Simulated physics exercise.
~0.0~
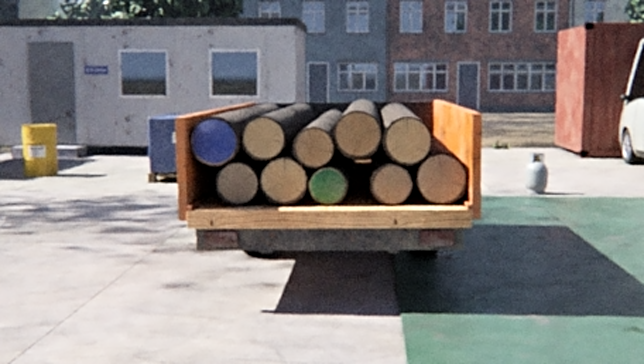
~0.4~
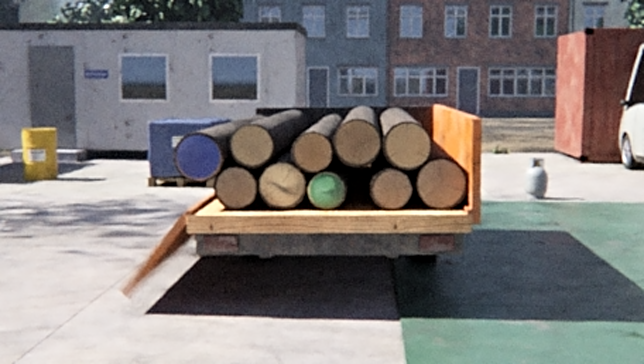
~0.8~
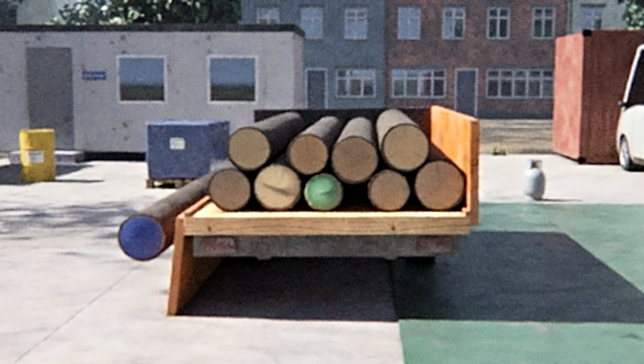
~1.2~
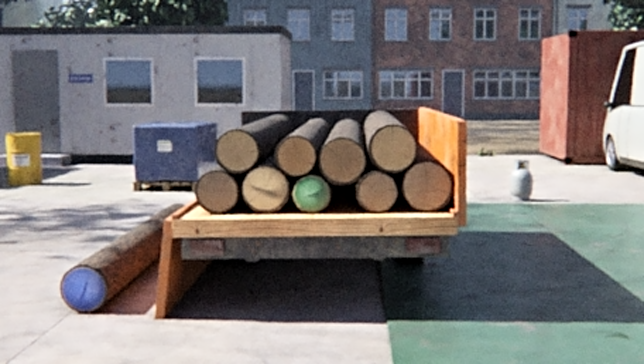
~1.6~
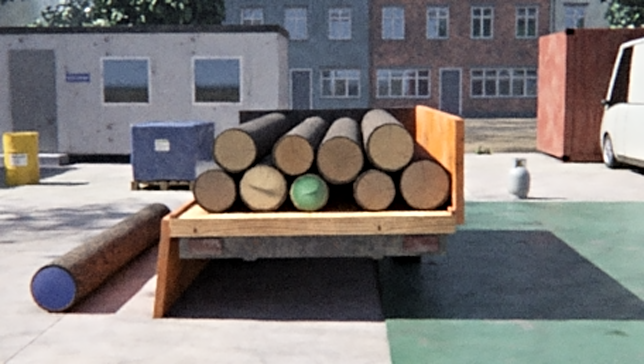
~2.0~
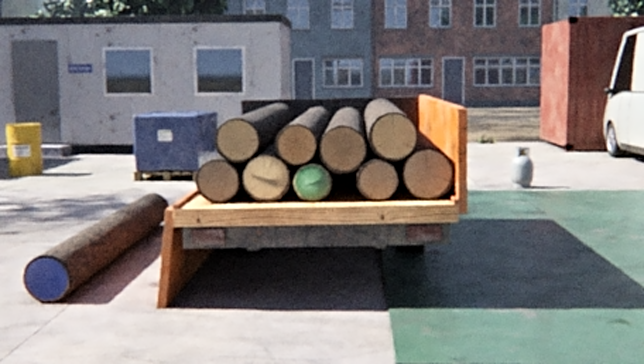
A low trailer stacked with logs stood parked in a yard when its left side panel swung down, and the blue-ended log rolled off that edge, dropped to the ground and rolled slightly left, while the green-ended one and the others stayed aboard.
